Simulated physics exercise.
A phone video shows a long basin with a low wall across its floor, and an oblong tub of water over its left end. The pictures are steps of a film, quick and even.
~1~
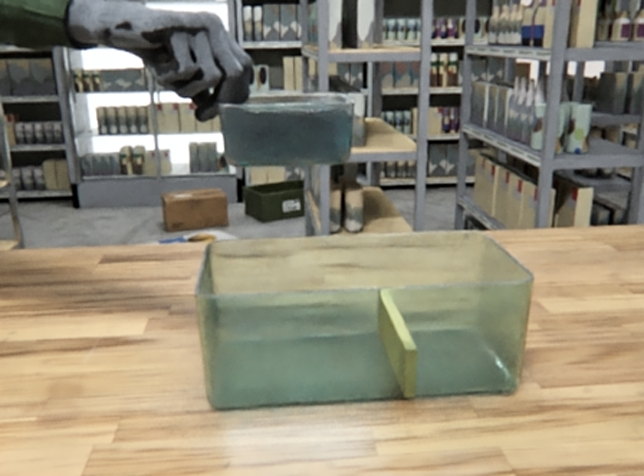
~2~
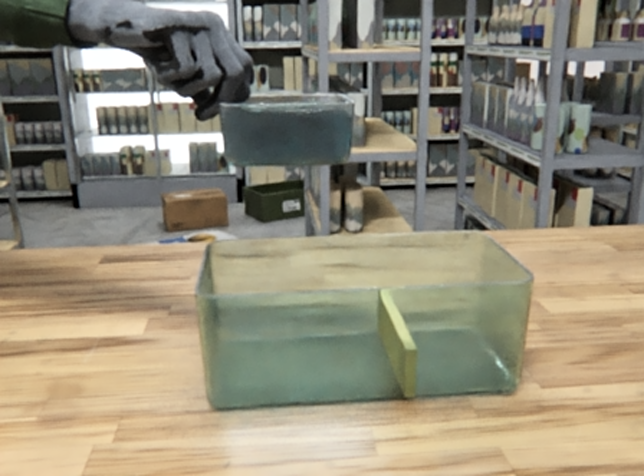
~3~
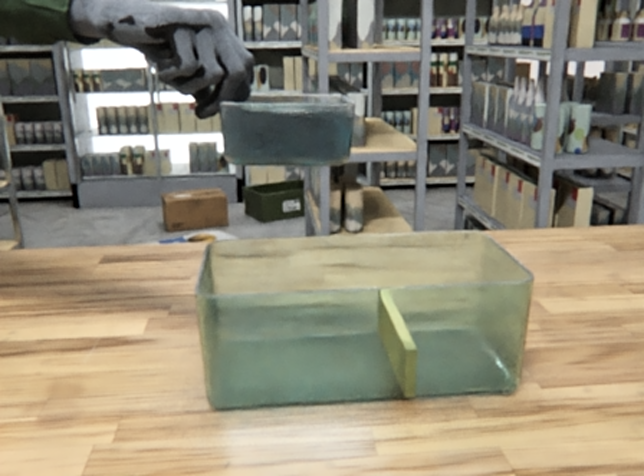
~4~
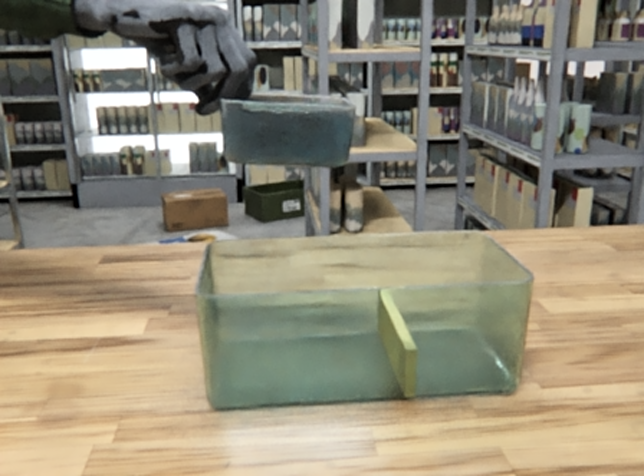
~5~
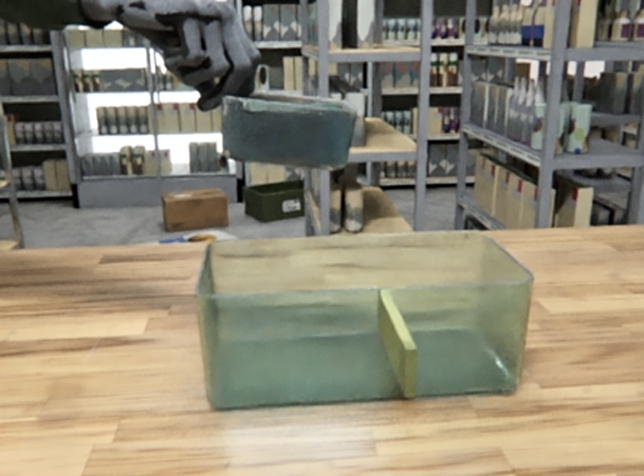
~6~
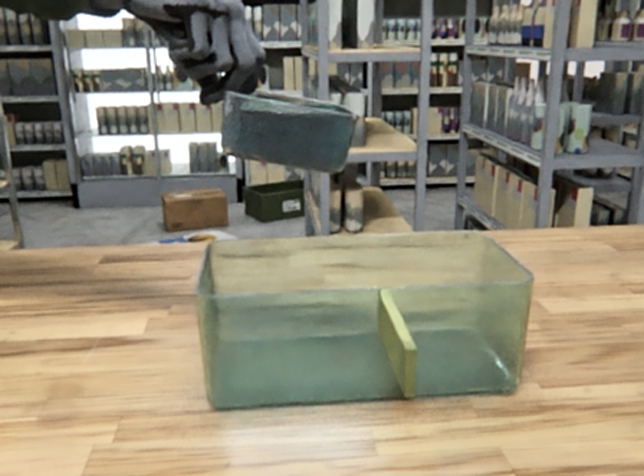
In a room lined with stocked shelves, a gloved hand holds an oblong tub of water above the left end of a long basin on a wooden table, then gradually tilts it slightly, its right side dipping.
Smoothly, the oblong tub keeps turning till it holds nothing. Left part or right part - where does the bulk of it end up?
The bigger share just pools up in the right section, I think.
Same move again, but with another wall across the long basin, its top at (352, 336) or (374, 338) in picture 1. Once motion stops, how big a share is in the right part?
85 % and 75 %, roughly.
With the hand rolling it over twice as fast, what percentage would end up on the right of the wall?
Roughly 60 in a hundred.
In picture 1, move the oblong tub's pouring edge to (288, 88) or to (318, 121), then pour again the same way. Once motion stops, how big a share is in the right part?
The first start yields 0 per cent, the second 20 per cent.
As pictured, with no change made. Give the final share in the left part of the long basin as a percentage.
Around 30 percent.
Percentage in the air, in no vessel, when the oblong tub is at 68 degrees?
I'd put it near 40 per cent.
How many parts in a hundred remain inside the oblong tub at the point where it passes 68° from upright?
Still holding around 30 %, give or take.
A moment on, the tilt is 68° and 32 per cent is still to pour, 2 is left of the wall and 28 right of it.
Next, the tilt is 107° and 3 per cent is still to pour, 21 is left of the wall and 70 right of it.
Then the tilt is 117° and 0 per cent is still to pour, 29 is left of the wall and 71 right of it.
Later the tilt is 117° and 0 per cent is still to pour, 29 is left of the wall and 71 right of it.
In the end 29 per cent lies left of the wall, 71 right of it and 1 outside.
